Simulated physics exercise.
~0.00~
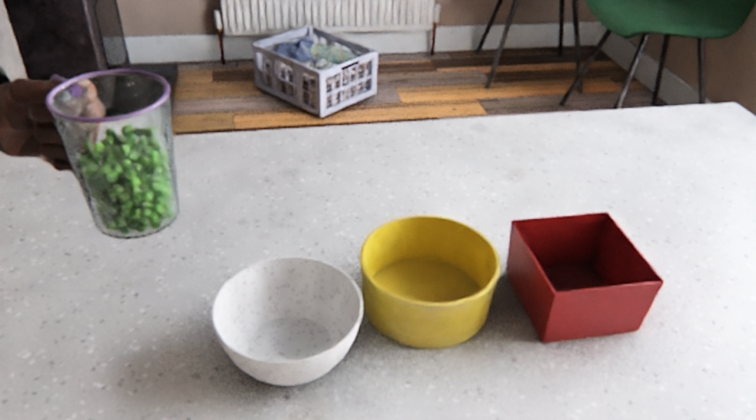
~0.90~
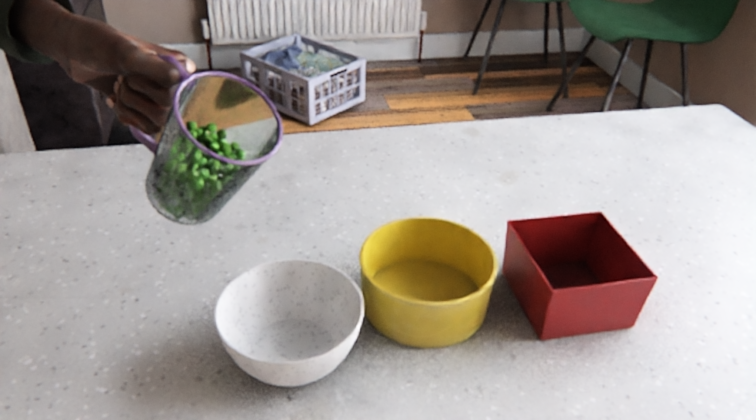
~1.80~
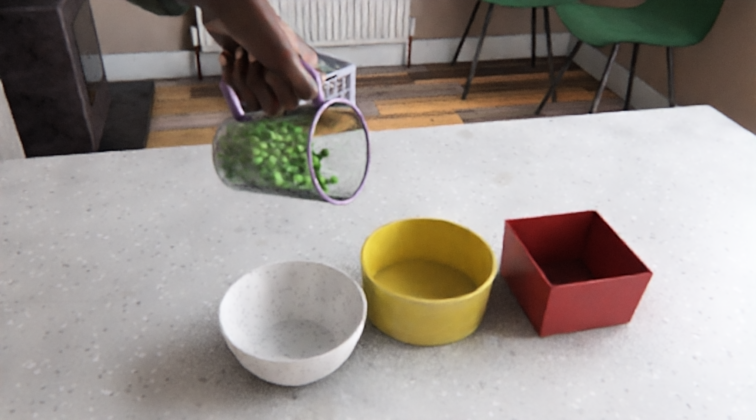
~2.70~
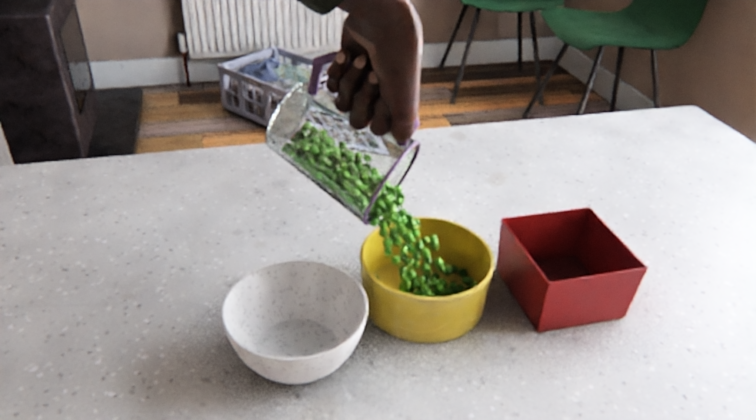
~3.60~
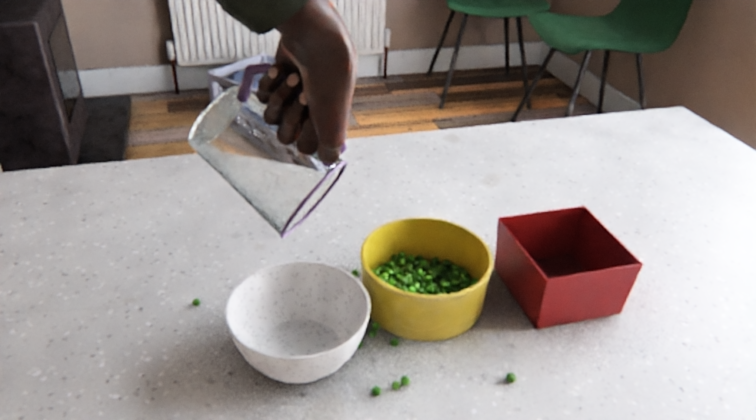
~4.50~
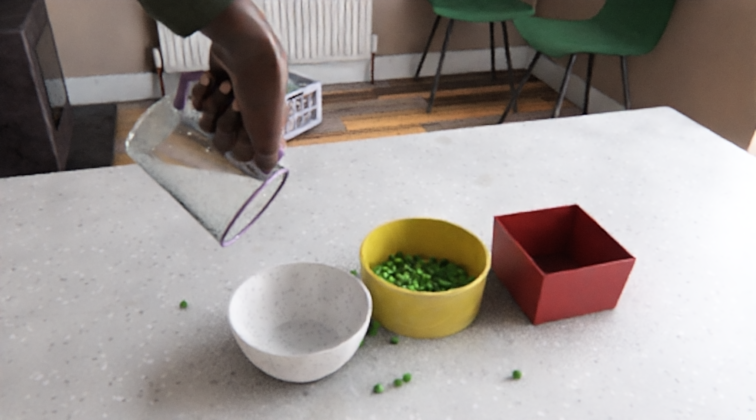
On a speckled pale tabletop, a hand tipping green peas from a clear cup into a yellow dish, a few scattering outside.
